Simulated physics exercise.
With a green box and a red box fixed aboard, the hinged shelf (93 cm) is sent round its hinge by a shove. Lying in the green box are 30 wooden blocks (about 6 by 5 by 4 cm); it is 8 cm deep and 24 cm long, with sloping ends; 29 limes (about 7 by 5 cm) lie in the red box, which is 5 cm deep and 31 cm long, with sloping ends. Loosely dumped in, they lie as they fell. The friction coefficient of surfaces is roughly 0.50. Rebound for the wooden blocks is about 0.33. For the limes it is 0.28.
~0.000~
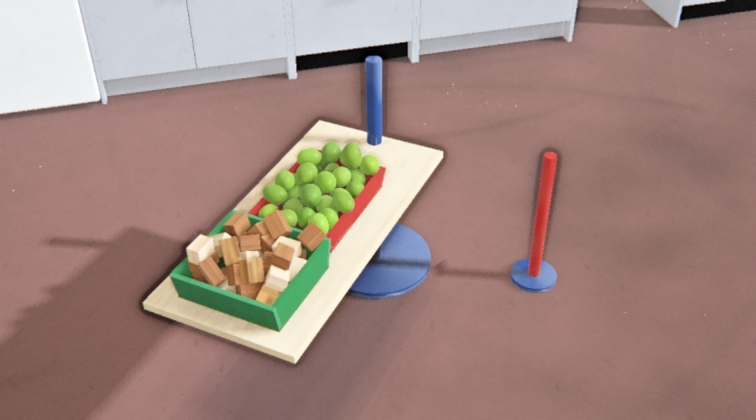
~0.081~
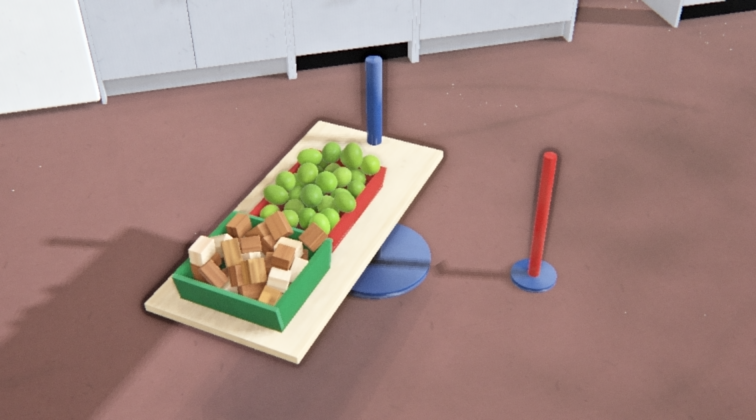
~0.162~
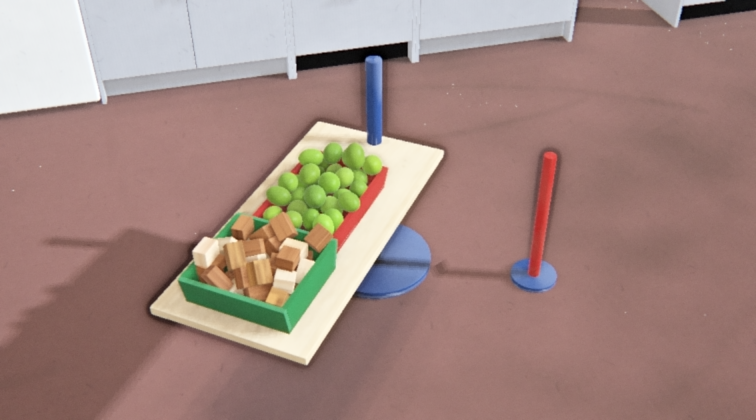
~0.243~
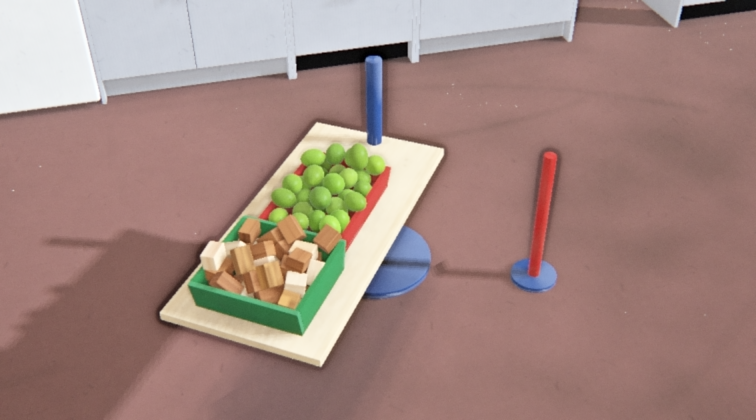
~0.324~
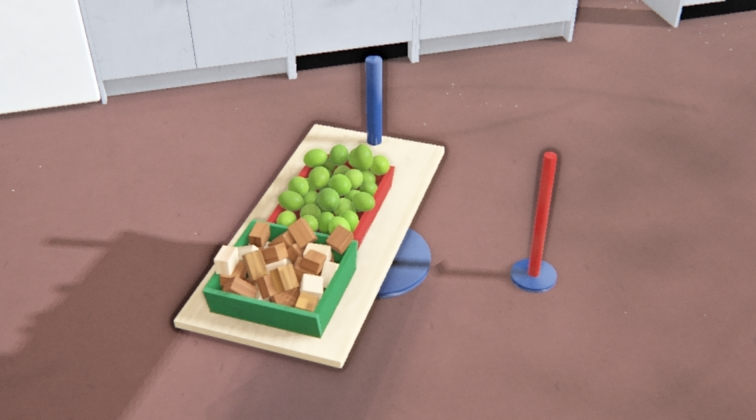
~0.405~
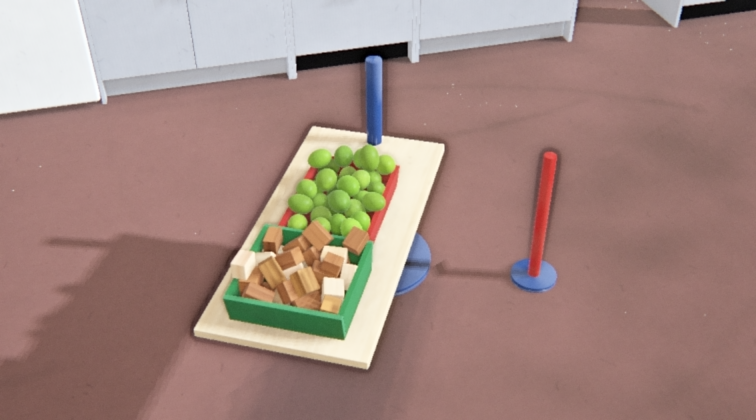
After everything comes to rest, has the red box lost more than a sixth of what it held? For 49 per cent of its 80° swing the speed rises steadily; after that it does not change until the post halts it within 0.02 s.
No, less than a sixth.
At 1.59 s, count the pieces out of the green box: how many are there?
Green box - about 3 out by that time.
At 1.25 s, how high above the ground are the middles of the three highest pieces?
64 cm.
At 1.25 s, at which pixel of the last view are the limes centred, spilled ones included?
Their middle is at about (472, 163).
After 1.17 s, it reaches the stop.
After 1.25 s, green box 28 in, 2 out and red box 28 in, 1 out.
After 1.37 s, green box 27 in, 3 out and red box 28 in, 1 out.
After 1.59 s, green box 27 in, 3 out and red box 28 in, 1 out.
Final count (at 2.02 s), green box 27 in, 3 out and red box 28 in, 1 out. Asked share, 1 of 29, 3 per cent.
